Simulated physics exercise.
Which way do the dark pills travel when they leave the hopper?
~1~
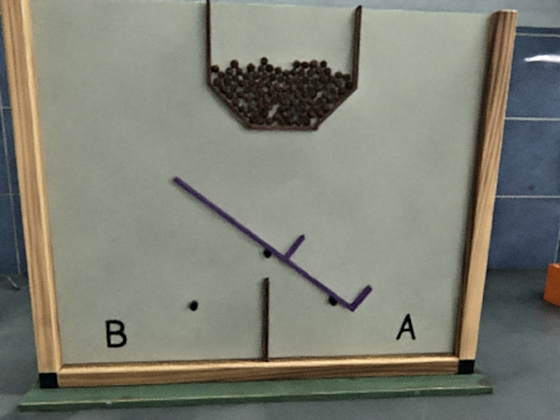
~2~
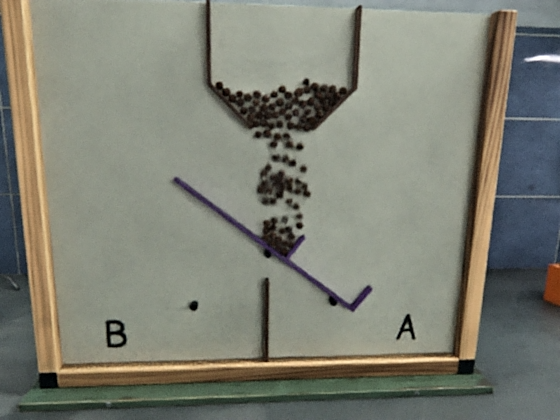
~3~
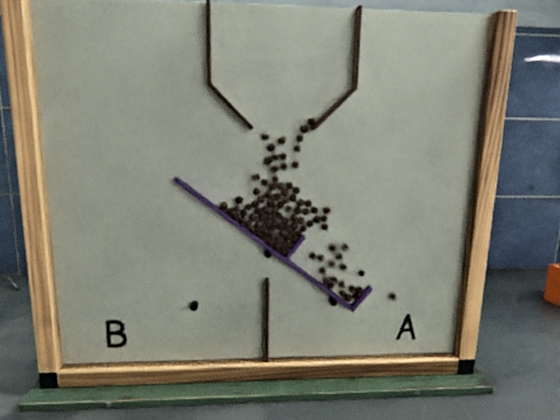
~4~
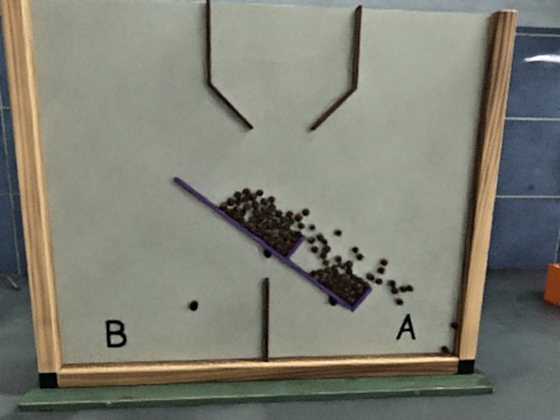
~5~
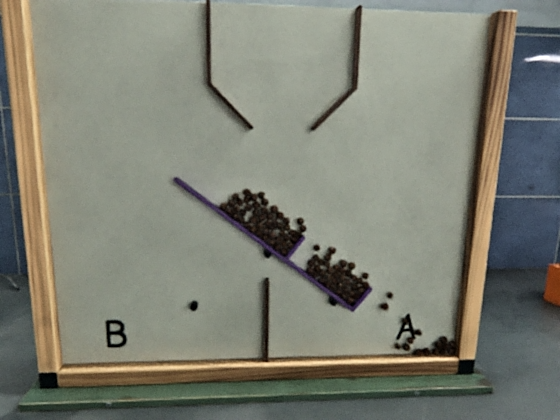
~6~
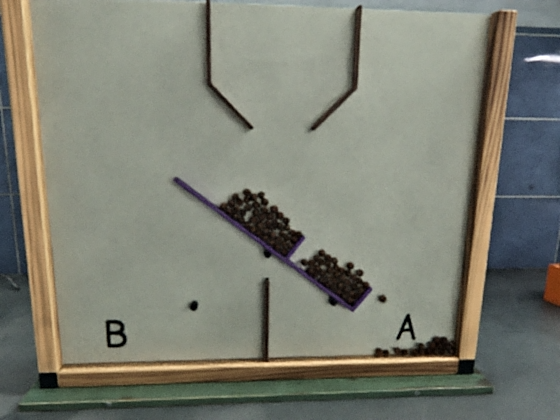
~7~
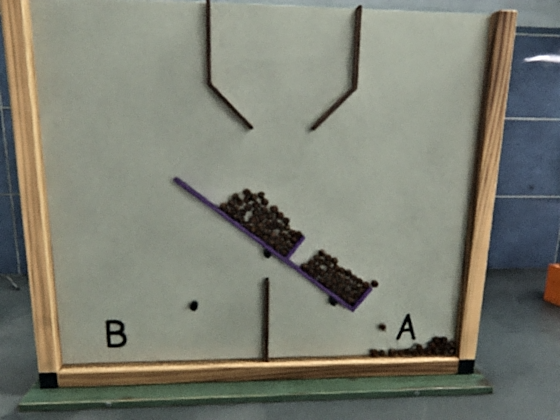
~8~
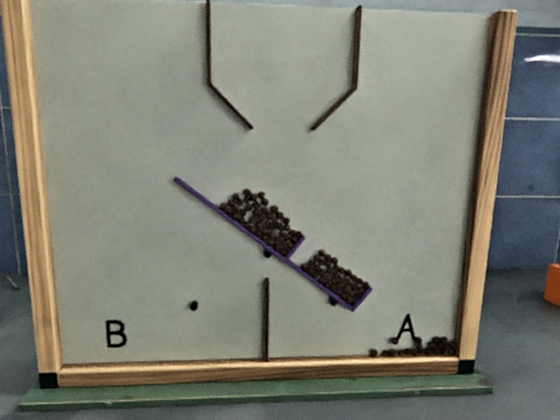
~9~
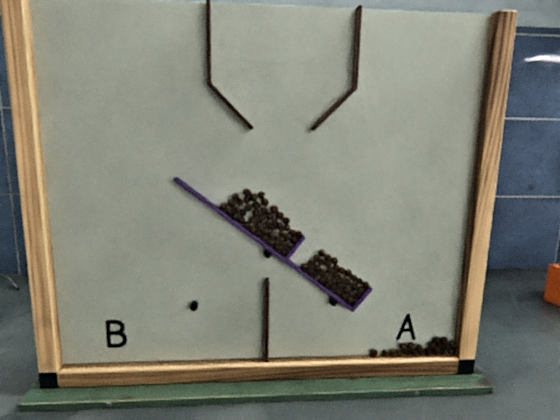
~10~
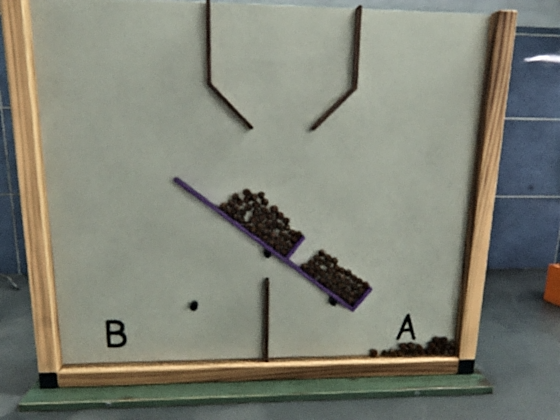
They move down, falling from the hopper's opening onto the slanted purple tray.
At first, dark round pills fill a hopper above a slanted purple tray, with bins marked B and A below. The pills then pour out through the gap and land on the middle of the tray, heaping behind its small upright lip. Some spill over that lip and gather at the lower right end. Once the hopper is empty, a few tumble off the right end into bin A. The tray stays tilted, and at the end most pills rest on it in two piles, with a small heap in A and none in B.
